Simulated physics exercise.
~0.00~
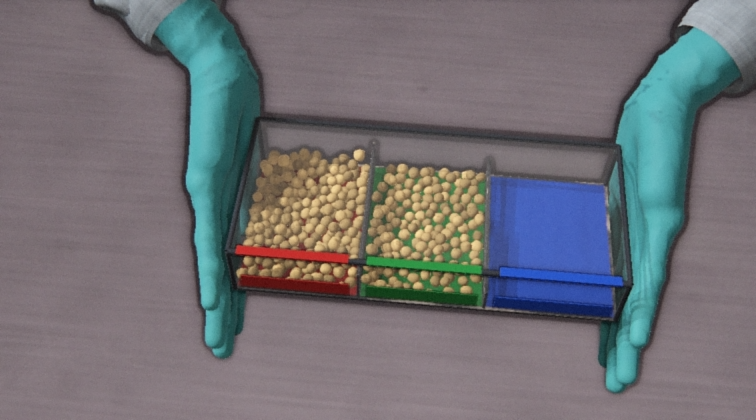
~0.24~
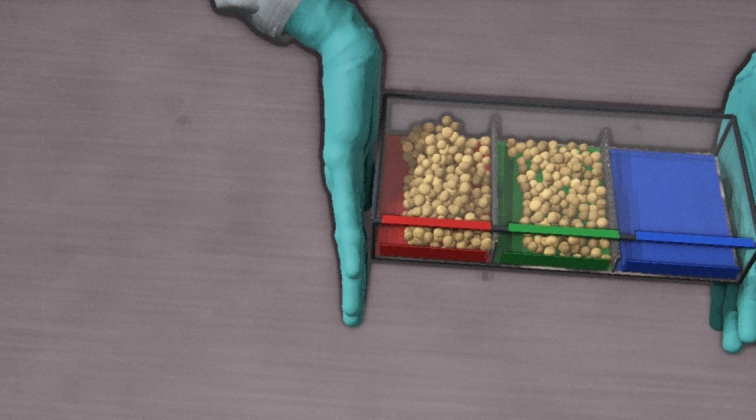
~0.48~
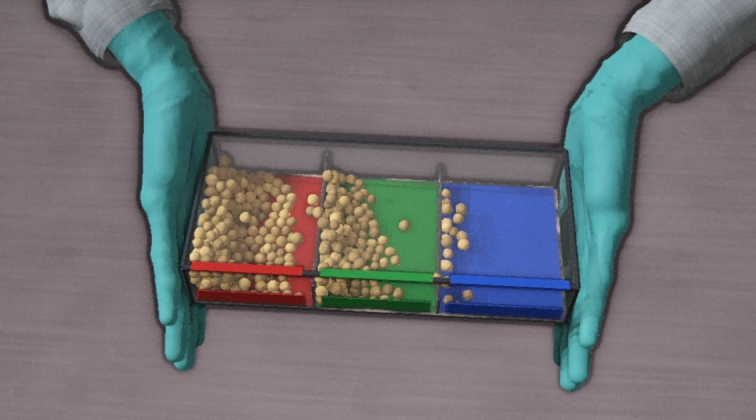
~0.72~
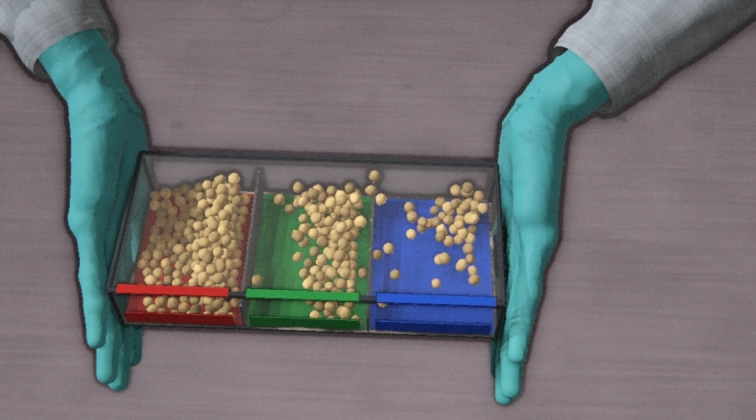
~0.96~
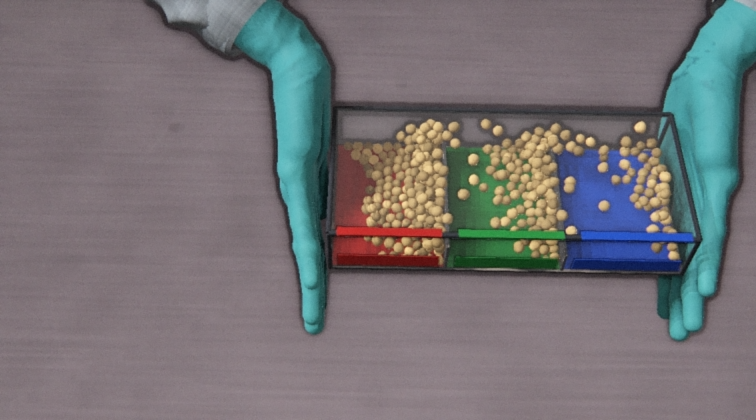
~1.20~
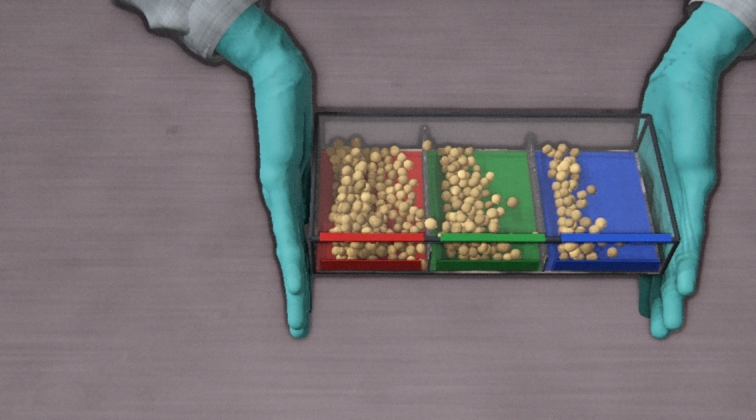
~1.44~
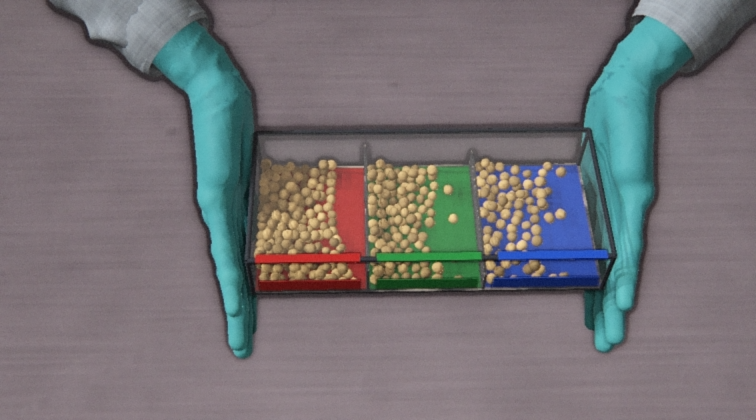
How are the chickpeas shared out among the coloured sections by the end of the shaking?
All three sections end up with a sizeable share of the chickpeas, including the blue one that starts out empty. The red section still holds the most and the blue the fewest.
